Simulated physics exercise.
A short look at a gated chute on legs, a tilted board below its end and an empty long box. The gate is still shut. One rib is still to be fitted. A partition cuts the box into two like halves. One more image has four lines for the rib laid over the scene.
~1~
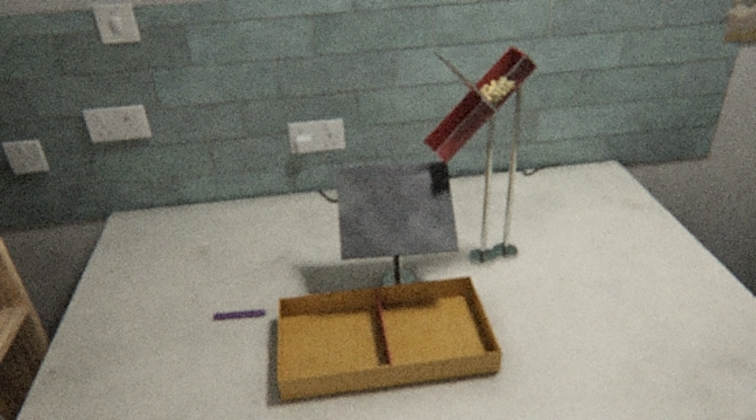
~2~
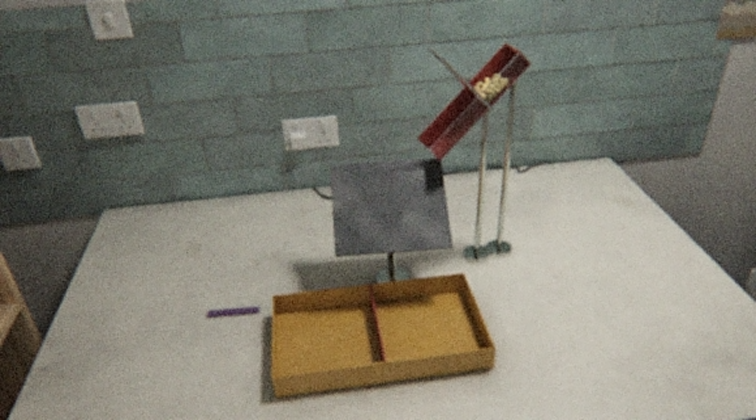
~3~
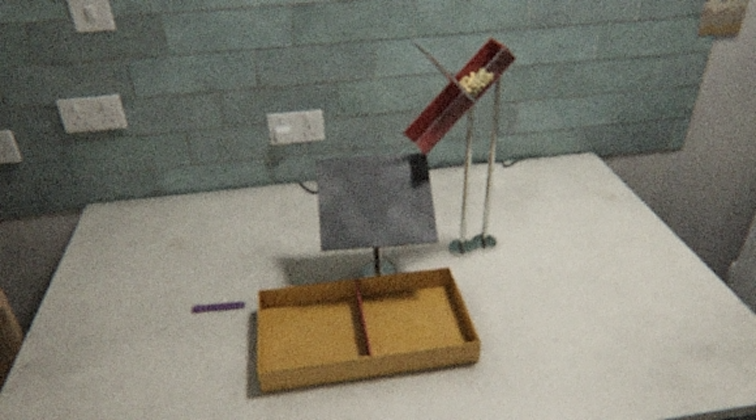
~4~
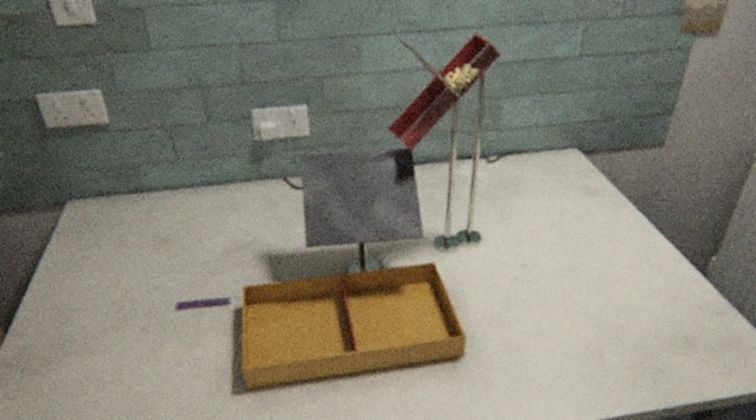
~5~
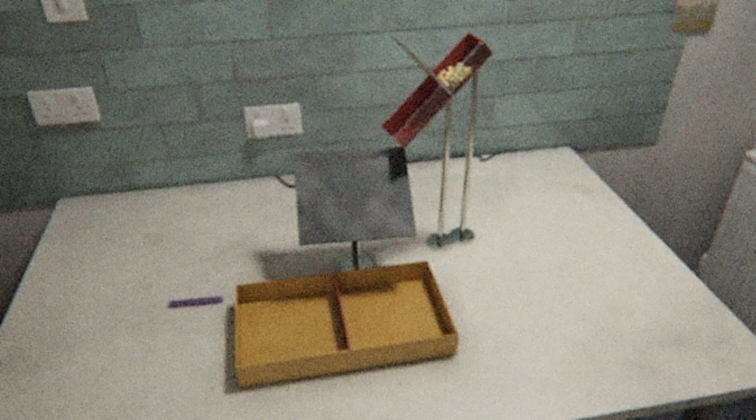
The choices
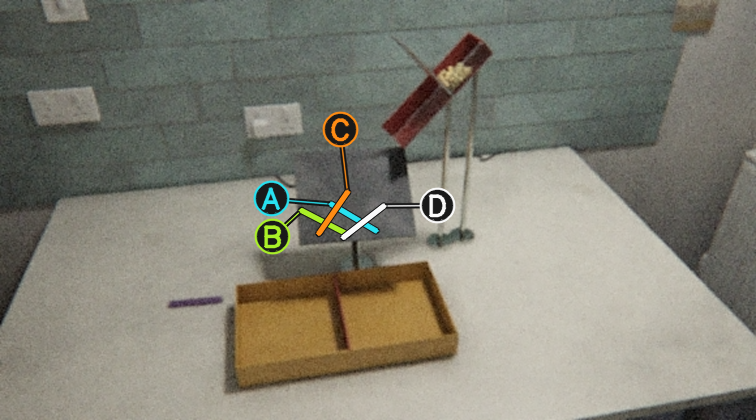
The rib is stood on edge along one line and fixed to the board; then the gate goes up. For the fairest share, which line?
C works best here.
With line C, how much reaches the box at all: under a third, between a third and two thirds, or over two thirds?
Line C gives over two thirds.
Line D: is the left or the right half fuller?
Left.
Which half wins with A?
Right.
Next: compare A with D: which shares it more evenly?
Line A.
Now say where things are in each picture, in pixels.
Load behind the gate (494, 94), soya beans; lip of the chute (440, 158), sloping fairly steeply, in the first picture.
Middle of the board (390, 205), tilted fairly steeply; middle of its low edge (394, 252); of its high edge (386, 161), in the second picture.
Front corners of the box (258, 372) and (480, 341); front end of its middle wall (372, 357); gate still shut (454, 82), in the third picture.
Middle of the load (458, 81); lip (405, 145), in the fourth picture.
Middle of the load (451, 79); lip (398, 143), in the fifth picture.
On the marked copy, line A from (331, 204) to (376, 230); line B from (301, 210) to (348, 234); line C from (347, 192) to (318, 233); line D from (383, 205) to (343, 237).
For line A, of what is caught, about a tenth in the left half, the larger part in the right.
For line B, of what is caught, about a tenth in the left half, almost all in the right.
For line C, of what is caught, roughly half in the left half, roughly half in the right.
For line D, of what is caught, every piece in the left half, not one piece in the right.
